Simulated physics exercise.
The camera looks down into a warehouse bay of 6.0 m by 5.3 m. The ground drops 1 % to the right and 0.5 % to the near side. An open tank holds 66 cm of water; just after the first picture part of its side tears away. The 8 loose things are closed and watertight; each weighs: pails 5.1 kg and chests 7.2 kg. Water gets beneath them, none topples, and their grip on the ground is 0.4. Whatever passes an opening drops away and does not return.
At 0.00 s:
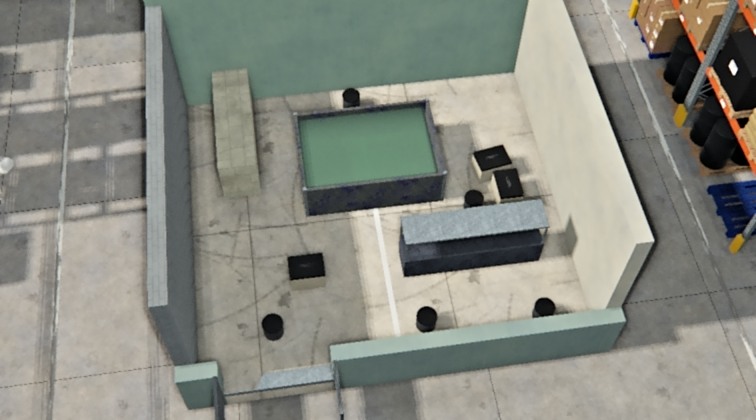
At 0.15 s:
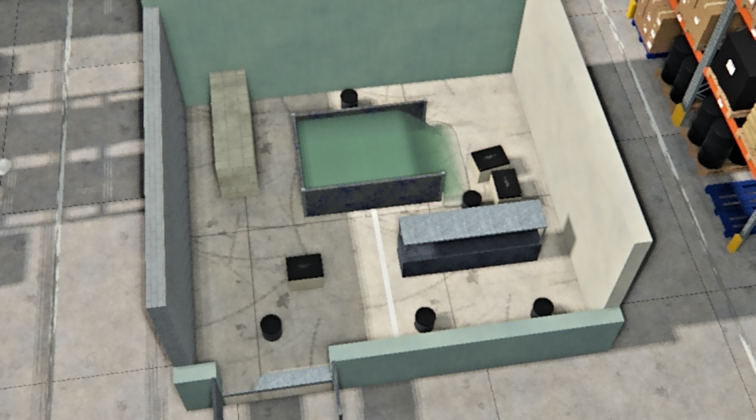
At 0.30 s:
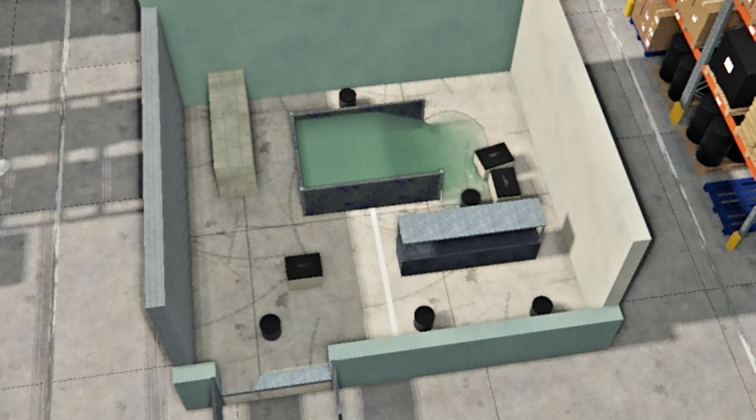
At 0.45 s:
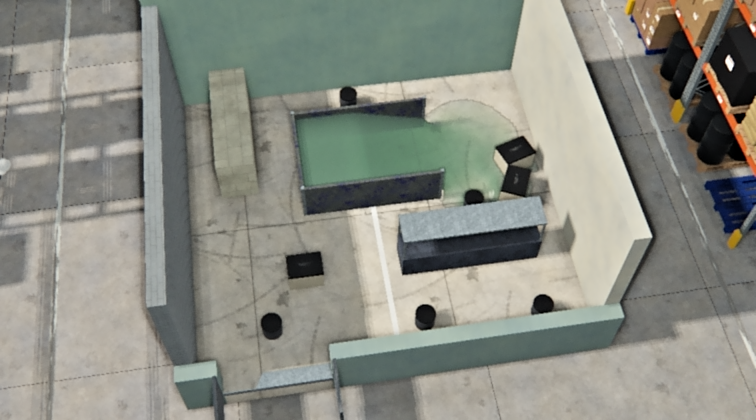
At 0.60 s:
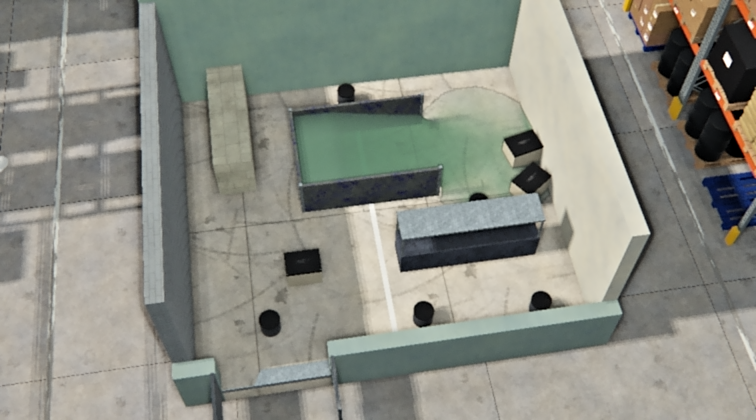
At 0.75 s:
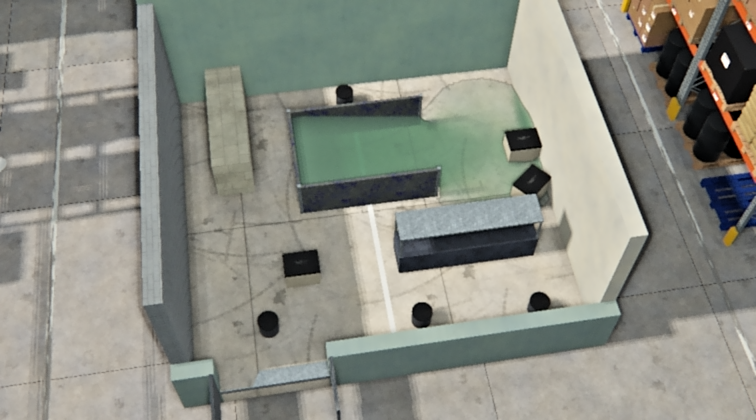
A walled warehouse bay with green and pale walls is seen from high above, a dark-sided tank of green water near its back and shelving outside at right. Black-topped chests and small black pails stand about the floor, near a long grey block and a pale one at left. The tank's right side opens, water spreads rightward, and two chests slide and turn toward the right wall.
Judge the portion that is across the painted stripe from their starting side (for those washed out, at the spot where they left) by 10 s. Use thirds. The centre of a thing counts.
That comes to between one and two thirds.
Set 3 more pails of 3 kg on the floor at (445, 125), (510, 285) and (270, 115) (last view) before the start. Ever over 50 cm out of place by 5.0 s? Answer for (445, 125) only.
Answer: More.
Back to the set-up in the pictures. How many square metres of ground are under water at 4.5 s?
About 26 m2.
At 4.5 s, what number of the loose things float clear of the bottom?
3 of them.
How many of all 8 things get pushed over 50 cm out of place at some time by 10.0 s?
That makes 8.
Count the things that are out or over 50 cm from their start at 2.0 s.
I count 3.
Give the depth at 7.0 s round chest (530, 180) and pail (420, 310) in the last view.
About 14 and 11 cm.
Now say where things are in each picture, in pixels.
The first frame shows a chest at (492, 157), on the bottom; a chest at (508, 183), on the bottom; 3.3 m2 under water; 0 of 8 have shifted.
The second frame shows a chest at (490, 157) rests on the ground; a chest at (507, 183), on the bottom; water covers 4.2 m2; 0 of 8 have shifted.
The third frame shows a chest at (495, 155), on the bottom, 10 cm from its start; a chest at (505, 181), on the bottom; water covers 5.1 m2; 1 of 8 have shifted.
The fourth frame shows a chest at (516, 149) rests on the ground, 45 cm from its start; a chest at (516, 180) rests on the ground, 17 cm from its start; 6.4 m2 under water; 3 of 8 have shifted.
The fifth frame shows a chest at (524, 142), on the bottom, 64 cm from its start; a chest at (532, 178), on the bottom, 45 cm from its start; water covers 7.7 m2; 3 of 8 have shifted.
The sixth frame shows a chest at (524, 138) floats, 69 cm from its start; a chest at (532, 180), on the bottom, 49 cm from its start; water covers 8.6 m2; 3 of 8 have shifted.
After 2.0 s 0 of 8 are over the mark; 3 afloat.
After 4.5 s 4 of 8 are over the mark; 3 afloat.
After 7.0 s 4 of 8 are over the mark; 8 afloat.
After 10.0 s 4 of 8 are over the mark; 4 afloat.
